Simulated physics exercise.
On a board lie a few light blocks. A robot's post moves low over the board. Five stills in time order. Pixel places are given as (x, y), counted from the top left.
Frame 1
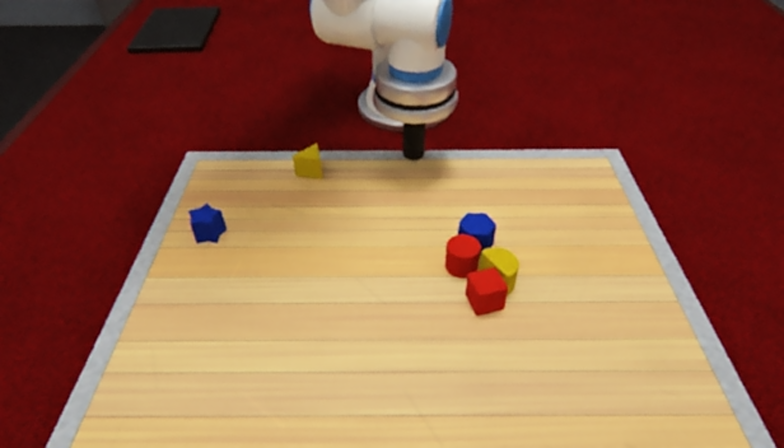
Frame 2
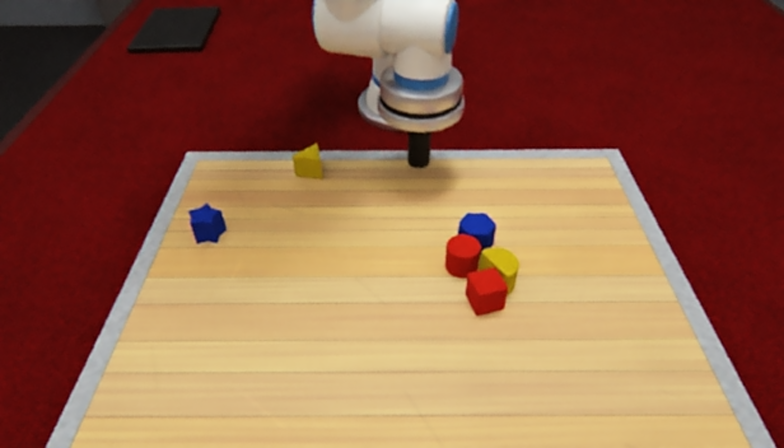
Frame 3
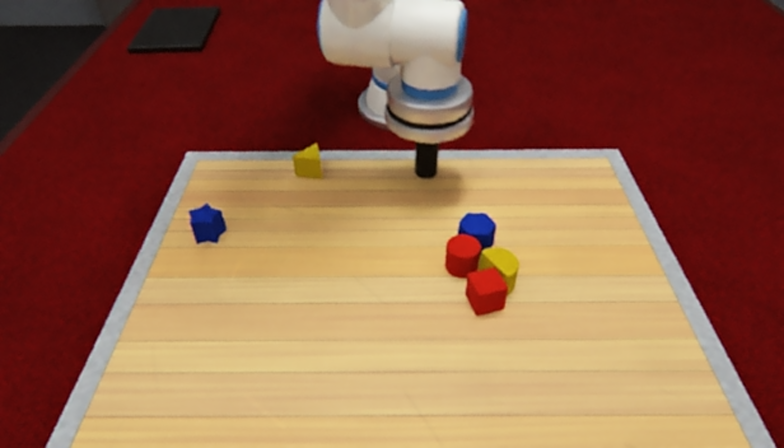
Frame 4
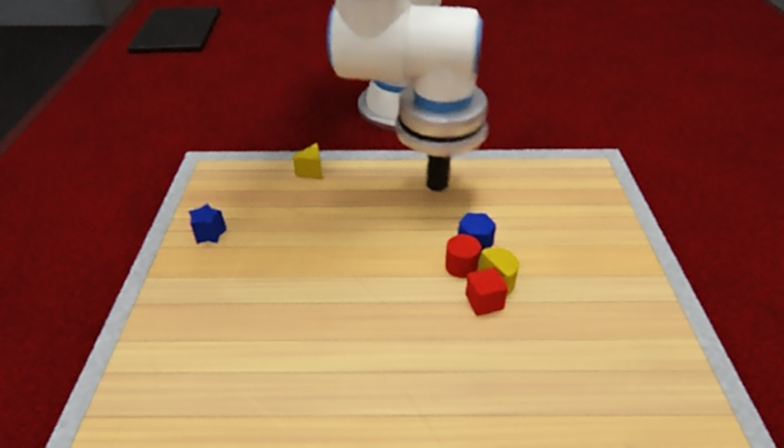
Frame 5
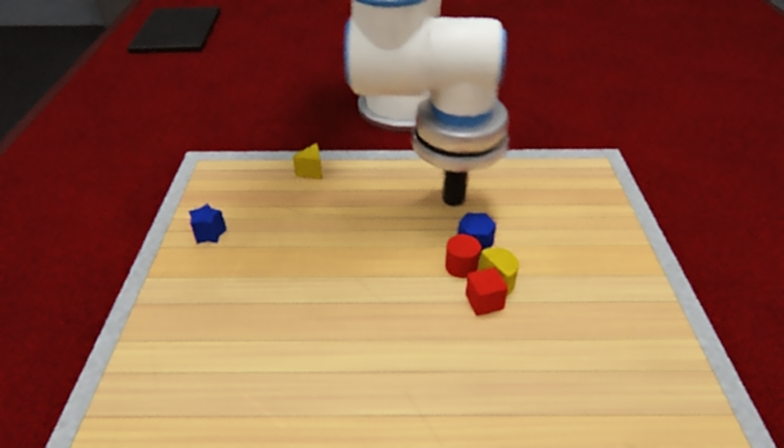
At the start, a robot arm holds its dark post near the far edge of a wooden board, with a small group of red, blue and yellow blocks nearby. The post then moves toward the viewer and slightly right, drawing close to the blue block, while all the blocks stay still.
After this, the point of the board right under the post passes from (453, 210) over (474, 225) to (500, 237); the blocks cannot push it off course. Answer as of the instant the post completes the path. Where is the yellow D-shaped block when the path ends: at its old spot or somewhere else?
That block is going to be left alone.
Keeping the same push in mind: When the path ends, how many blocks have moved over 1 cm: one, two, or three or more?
Answer: One block.
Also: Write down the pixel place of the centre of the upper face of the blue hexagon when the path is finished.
The middle of the upper face of the blue hexagon will lie at about (488, 233) in the picture.
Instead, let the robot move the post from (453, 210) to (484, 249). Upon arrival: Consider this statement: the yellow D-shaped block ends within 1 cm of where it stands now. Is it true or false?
That claim is false.
On the path given first. Halfway along, post (476, 214); nothing pushed yet.
At the end, post (501, 226); red round block (463, 248); blue hexagon (488, 233), turned 40° clockwise; yellow D-shaped block unmoved.
